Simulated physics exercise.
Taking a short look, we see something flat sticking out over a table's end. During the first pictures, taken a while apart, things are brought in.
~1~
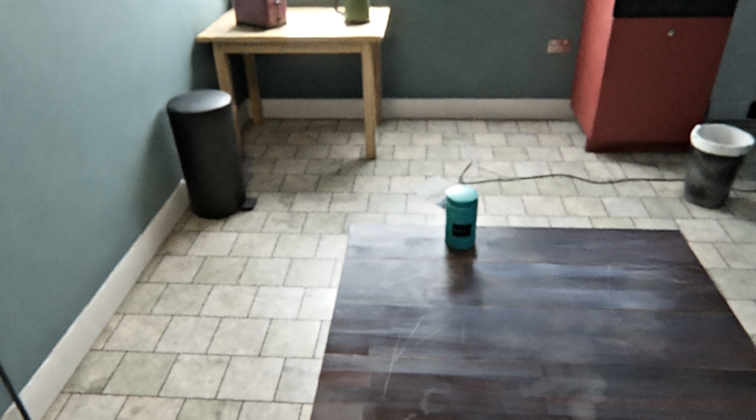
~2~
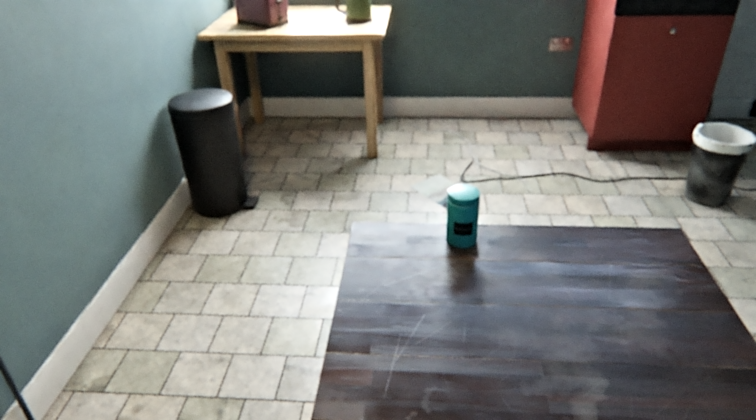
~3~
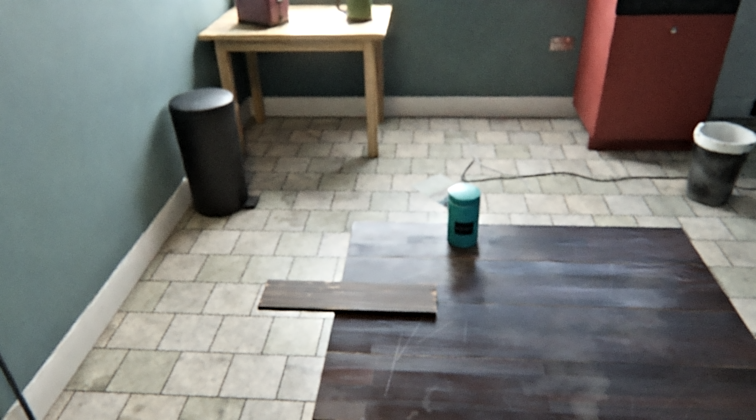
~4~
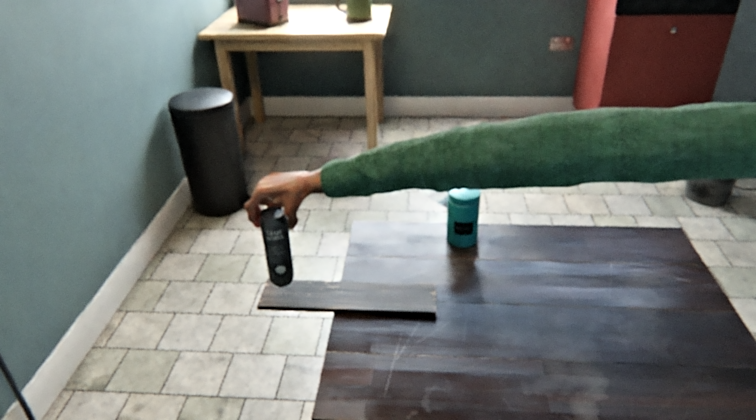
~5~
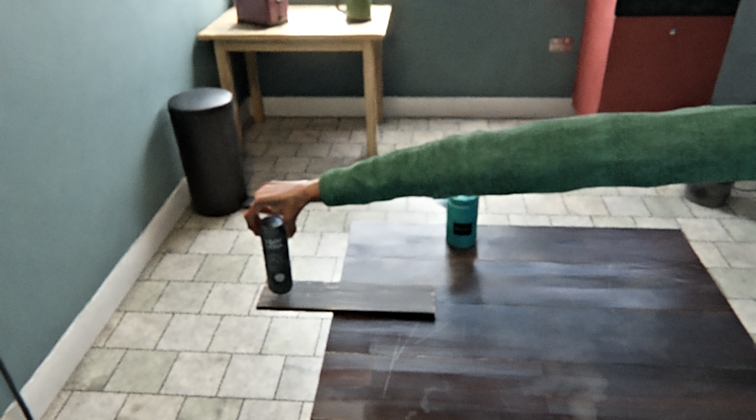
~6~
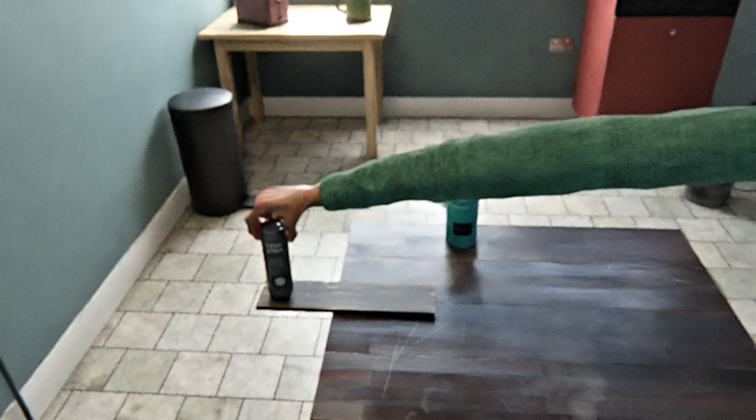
A dark plank appears on the dark wooden tabletop beside a teal container, its left end sticking out past the table's left edge. Then a green-sleeved arm reaches in from the right, holding a dark grey can above the overhanging end, and lowers it slightly onto the plank, keeping hold of it.
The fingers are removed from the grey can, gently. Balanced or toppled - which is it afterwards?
Toppled.
Then, 0.50 s on from there, black plank and grey can now down on the floor or falling.
Then, 0.70 s on from there, things are still on the move.
Then, 0.90 s on from there, as before.
In the end, down on the floor or falling, black plank and grey can; turquoise jar unmoved. The plank goes over.
